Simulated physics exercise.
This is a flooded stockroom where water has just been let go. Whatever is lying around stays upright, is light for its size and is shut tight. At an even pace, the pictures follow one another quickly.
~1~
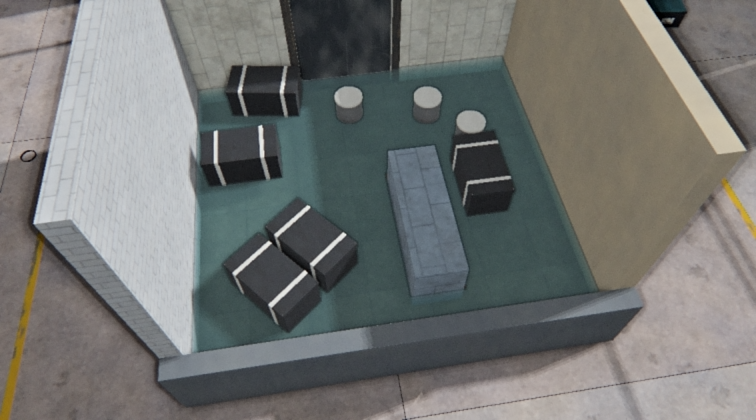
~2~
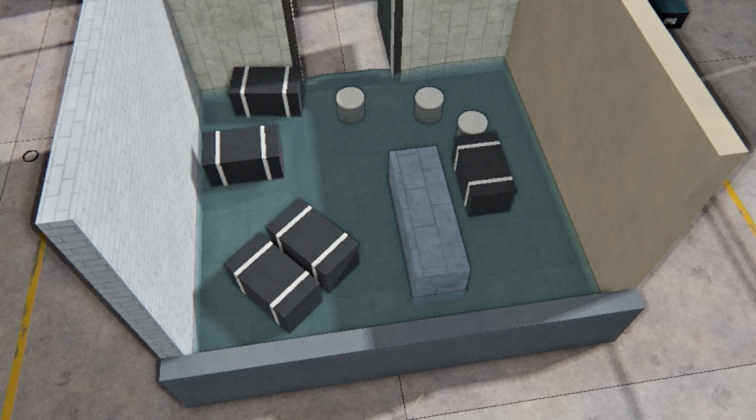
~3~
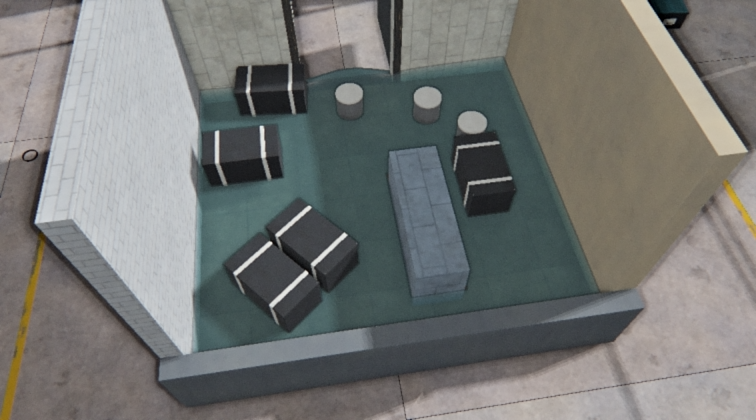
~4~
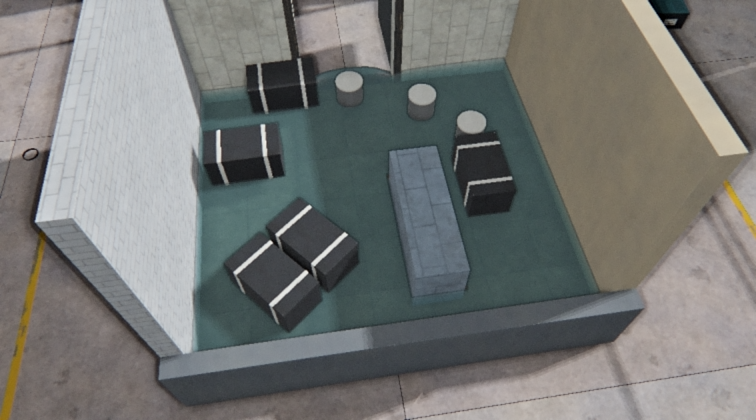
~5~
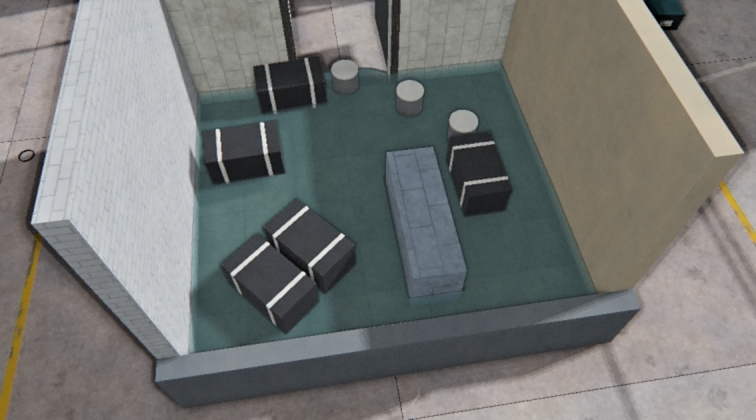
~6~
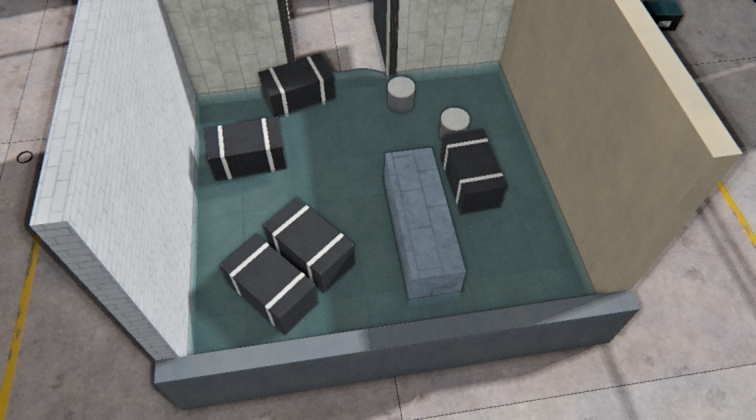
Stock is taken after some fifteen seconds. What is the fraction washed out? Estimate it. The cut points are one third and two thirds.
It falls at two thirds or above.
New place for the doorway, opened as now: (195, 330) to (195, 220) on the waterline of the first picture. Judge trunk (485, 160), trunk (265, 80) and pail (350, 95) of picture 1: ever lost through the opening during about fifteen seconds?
Object one: Remains; object two: Leaves; object three: Leaves.
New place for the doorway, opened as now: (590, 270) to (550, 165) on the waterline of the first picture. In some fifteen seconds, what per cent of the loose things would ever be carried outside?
I'd say around 50 percent.
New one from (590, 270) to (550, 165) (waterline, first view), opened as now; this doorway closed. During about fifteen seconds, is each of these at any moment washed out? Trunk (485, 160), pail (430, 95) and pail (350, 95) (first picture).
In that order: Carried outside, carried outside, washed out.
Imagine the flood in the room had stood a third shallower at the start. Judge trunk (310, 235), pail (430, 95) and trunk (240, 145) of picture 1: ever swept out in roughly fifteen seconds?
Okay, in order that's held inside, ends up outside, ends up outside.
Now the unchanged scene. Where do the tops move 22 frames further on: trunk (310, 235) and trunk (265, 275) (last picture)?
Estimate: (317, 163), then (273, 228).
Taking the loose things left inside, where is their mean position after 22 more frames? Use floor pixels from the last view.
Somewhere near (327, 173) in the last view.
A moment on, 1 of 8 are out; 7 afloat.
Next, 3 of 8 are out; 5 afloat.
Later, 5 of 8 are out; 3 afloat.
In the end, 6 of 8 are out; 2 afloat.
